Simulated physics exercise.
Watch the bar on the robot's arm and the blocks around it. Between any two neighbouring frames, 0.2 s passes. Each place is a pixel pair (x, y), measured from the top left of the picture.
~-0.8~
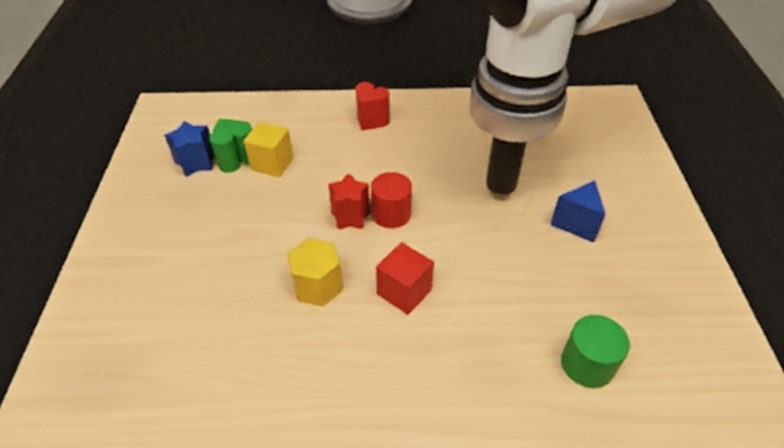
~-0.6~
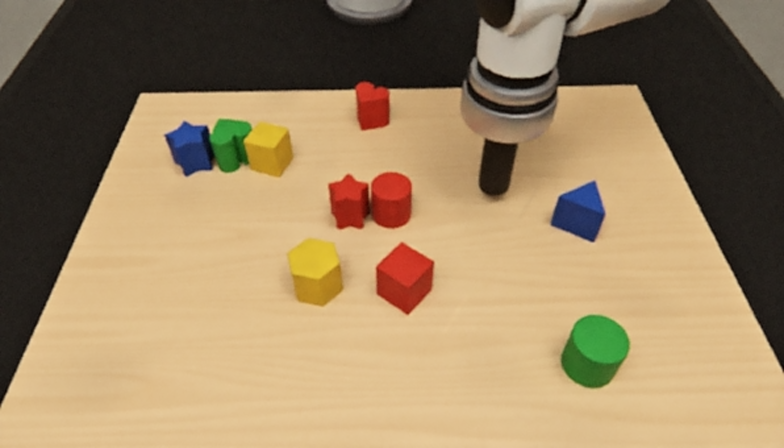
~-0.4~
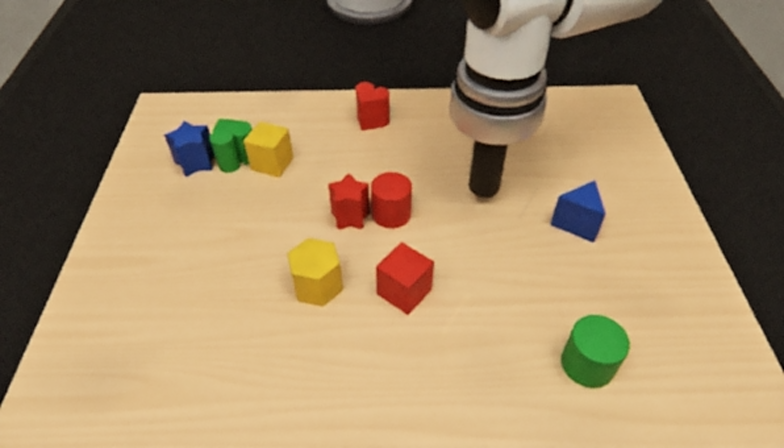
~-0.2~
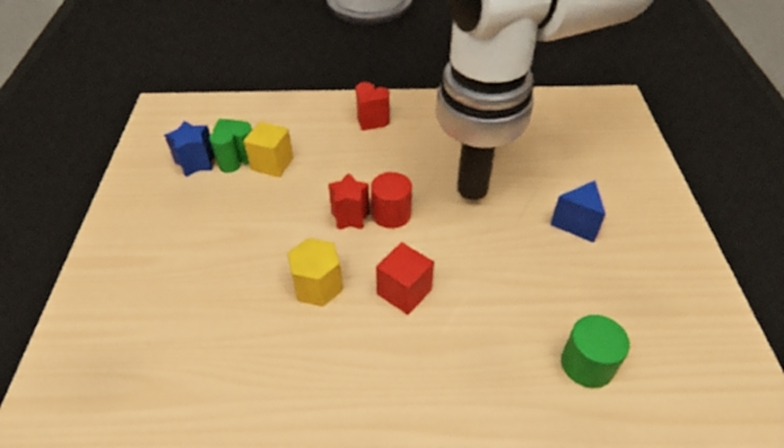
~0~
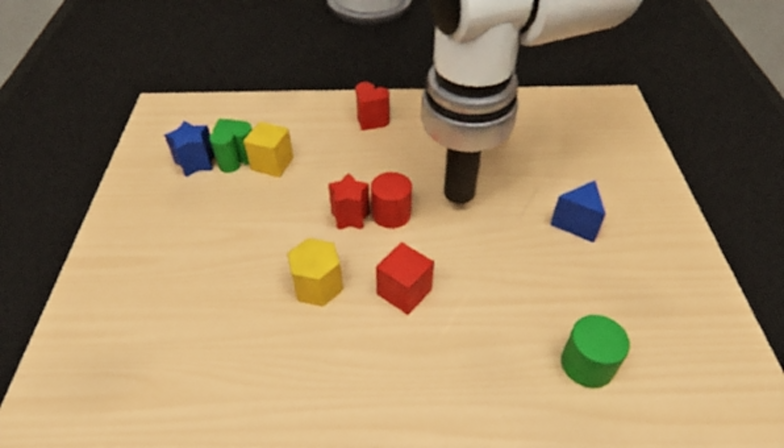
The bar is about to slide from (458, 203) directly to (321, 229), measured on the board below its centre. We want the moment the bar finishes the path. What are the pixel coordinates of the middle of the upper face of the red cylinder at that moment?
It ends at (281, 193).
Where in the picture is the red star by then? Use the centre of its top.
It is at (248, 185).
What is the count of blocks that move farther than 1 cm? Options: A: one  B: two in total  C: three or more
The one that fits is B, two in total.
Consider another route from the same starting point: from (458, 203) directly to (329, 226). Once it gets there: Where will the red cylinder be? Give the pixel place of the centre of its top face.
The spot you're after is about (288, 192) in the image.
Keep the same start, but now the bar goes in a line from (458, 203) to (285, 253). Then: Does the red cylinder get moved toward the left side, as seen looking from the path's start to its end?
Short answer: No.
The first path, step by step. One third of the way, bar (413, 202); red star (338, 189), turned 15° anticlockwise; red cylinder (377, 186).
Two thirds of the way, bar (365, 211); red star (290, 189), turned 15° anticlockwise; red cylinder (327, 190).
At the end, bar (320, 219); yellow six-sided block not moved; red star (248, 185); red cylinder (281, 193).
